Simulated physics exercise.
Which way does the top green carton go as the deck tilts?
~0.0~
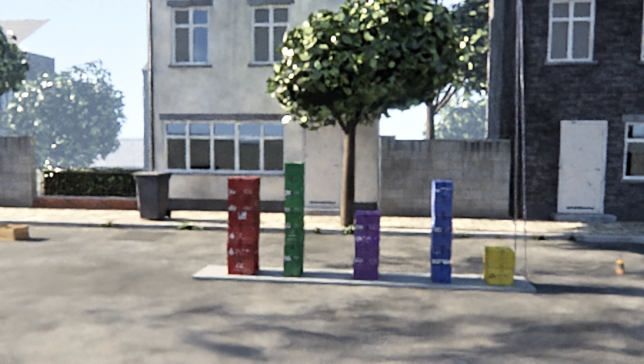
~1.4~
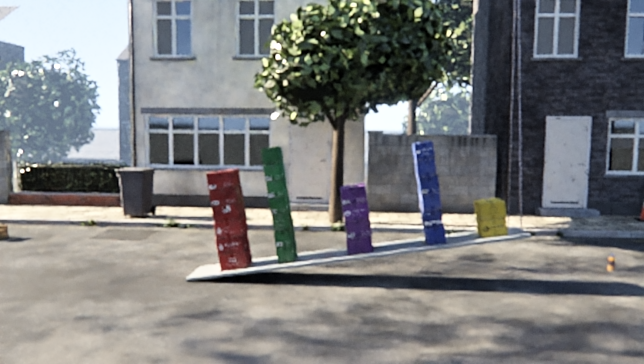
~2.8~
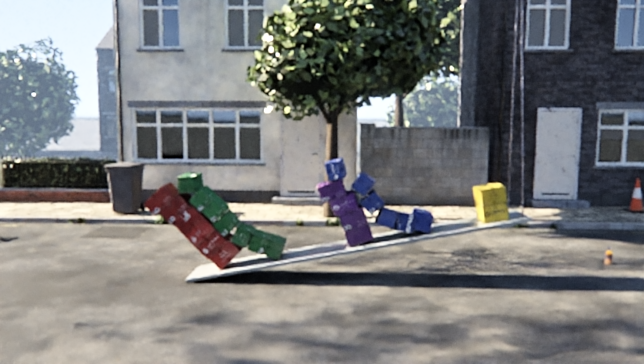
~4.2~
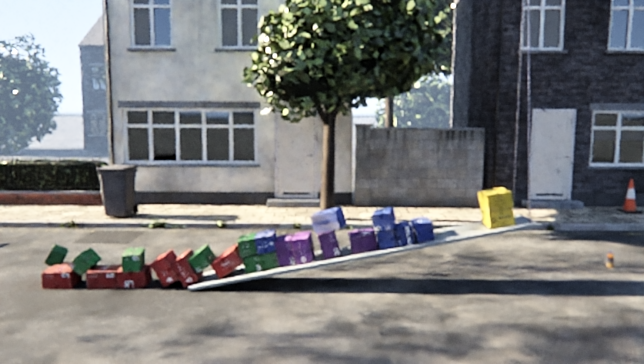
The top green carton moves to the left as its pile topples, and it ends up down beyond the low end of the deck.
A flat deck tilts up at its right end, toppling all the carton piles except yellow.
